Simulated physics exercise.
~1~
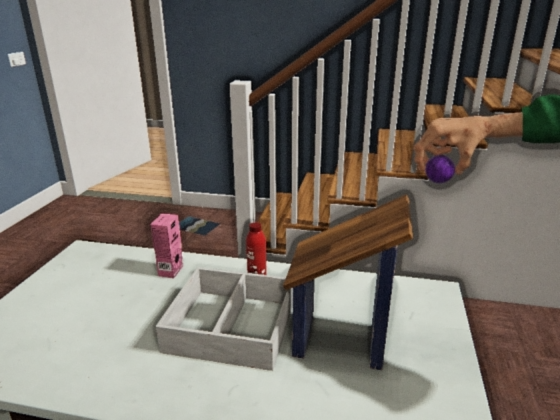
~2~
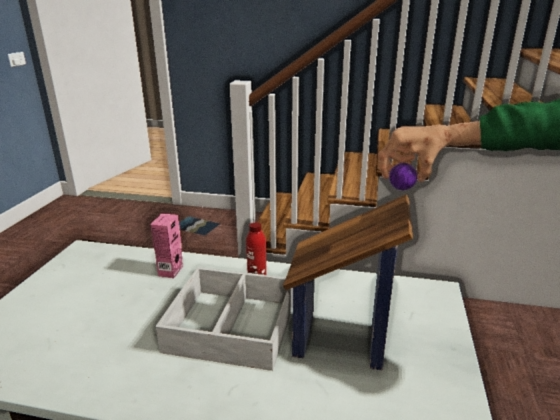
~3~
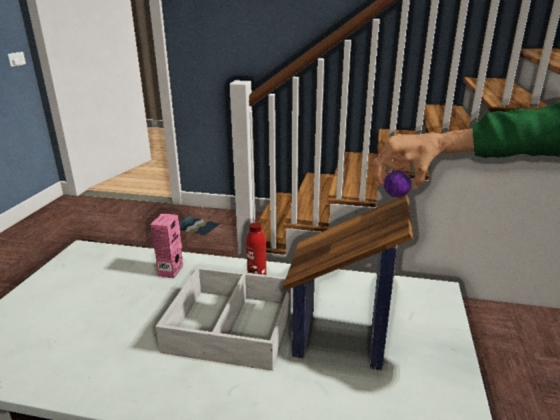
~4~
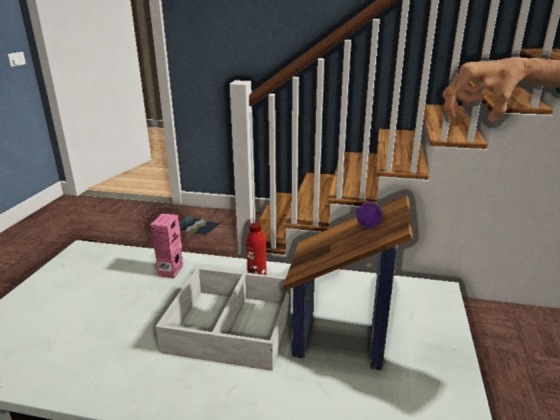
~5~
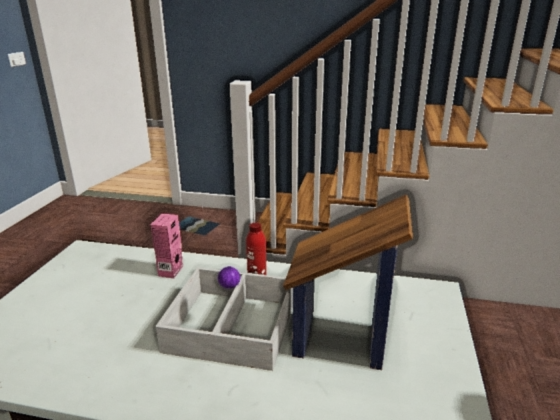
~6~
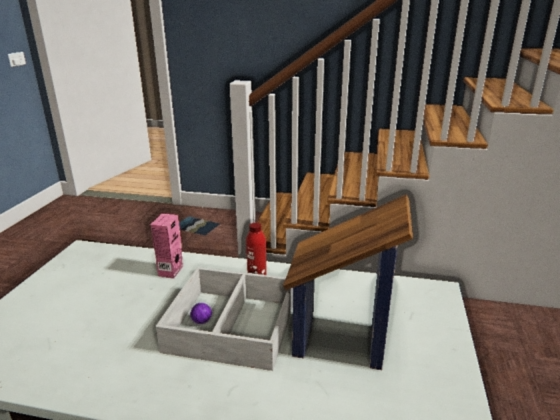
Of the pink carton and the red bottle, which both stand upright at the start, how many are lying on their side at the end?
None of them are lying on their side; the pink carton and the red bottle are both still upright at the end.
We see a hand in a green sleeve hold a purple onion above a sloping wooden board and let go; the onion moves left down the board toward a two-bay tray and ends in the farther, left bay, while the pink carton and red bottle stay standing.
